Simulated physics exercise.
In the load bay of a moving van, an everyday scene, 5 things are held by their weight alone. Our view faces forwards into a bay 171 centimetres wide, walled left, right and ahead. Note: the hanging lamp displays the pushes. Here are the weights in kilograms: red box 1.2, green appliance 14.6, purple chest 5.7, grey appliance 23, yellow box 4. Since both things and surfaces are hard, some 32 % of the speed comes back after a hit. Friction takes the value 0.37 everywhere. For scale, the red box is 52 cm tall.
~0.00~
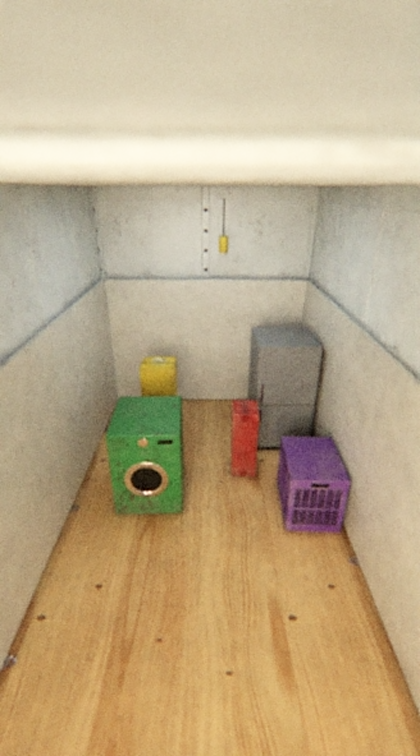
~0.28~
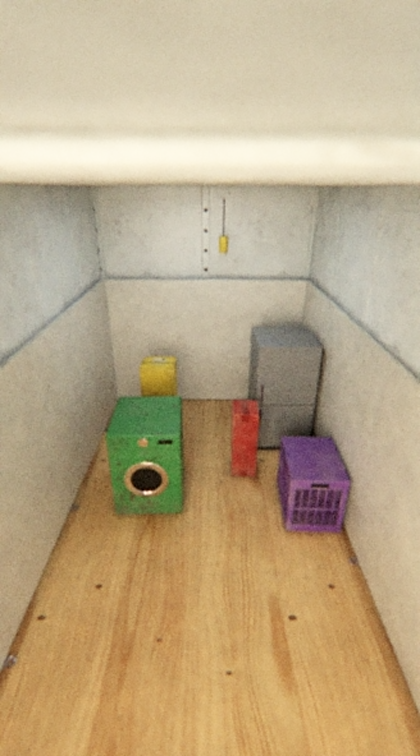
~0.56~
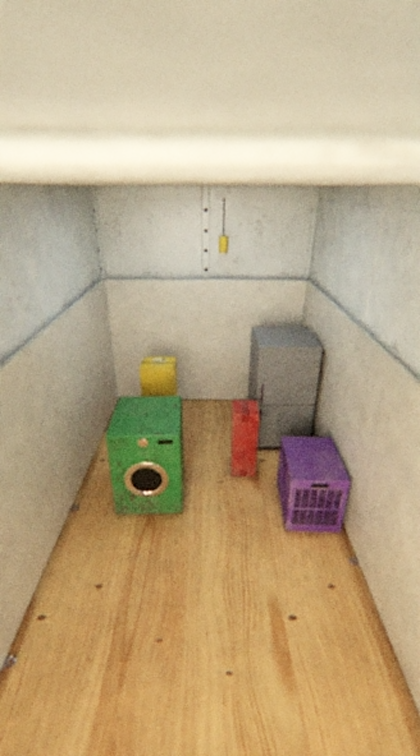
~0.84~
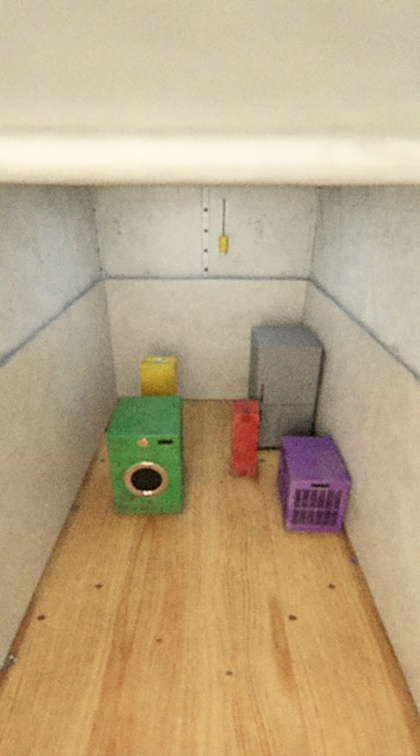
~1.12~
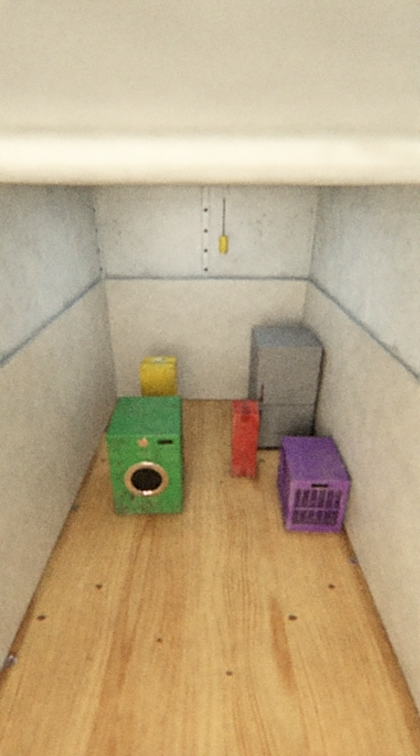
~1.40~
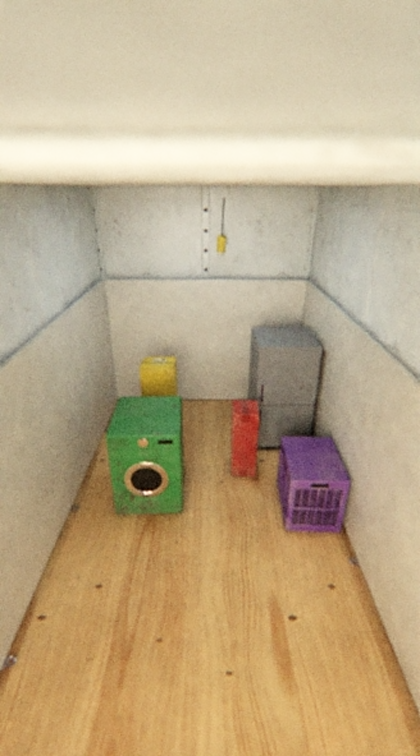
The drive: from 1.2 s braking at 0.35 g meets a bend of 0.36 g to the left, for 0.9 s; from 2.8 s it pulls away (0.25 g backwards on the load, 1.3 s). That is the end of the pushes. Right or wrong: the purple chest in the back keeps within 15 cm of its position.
Wrong.
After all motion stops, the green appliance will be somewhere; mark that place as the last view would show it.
Close to pixel (125, 435) in the final view.
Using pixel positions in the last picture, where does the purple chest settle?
End position: Roughly (271, 462).
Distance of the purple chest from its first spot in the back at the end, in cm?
I'd put it at about 30 centimetres.
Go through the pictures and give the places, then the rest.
No push; purple chest (309, 482); red box (244, 439), in the first picture.
Push 0.12 g jolt; grey appliance (280, 388); yellow box (161, 399), in the second picture.
No push; red box (244, 439); green appliance (150, 453), in the third picture.
No push; grey appliance (280, 388); yellow box (161, 399), in the fourth picture.
No push; red box (244, 439); green appliance (150, 453), in the fifth picture.
Push 0.27 g forwards, 0.28 g left; purple chest (309, 482); grey appliance (280, 388), in the sixth picture.
By 1.70 s, push 0.35 g forwards, 0.36 g left; purple chest 6 cm from its spot near (301, 478); green appliance 6 cm from its spot; red box 6 cm from its spot.
By 1.90 s, push 0.29 g forwards, 0.29 g left; purple chest 17 cm from its spot near (287, 470); green appliance 16 cm from its spot; red box 16 cm from its spot.
By 2.10 s, no push; purple chest 28 cm from its spot near (273, 463); yellow box 27 cm from its spot; green appliance 27 cm from its spot.
When it is over (4.7 s), not toppled but over 15 cm from the start, red box, green appliance, purple chest, grey appliance and yellow box. In the last view, purple chest near (271, 462).
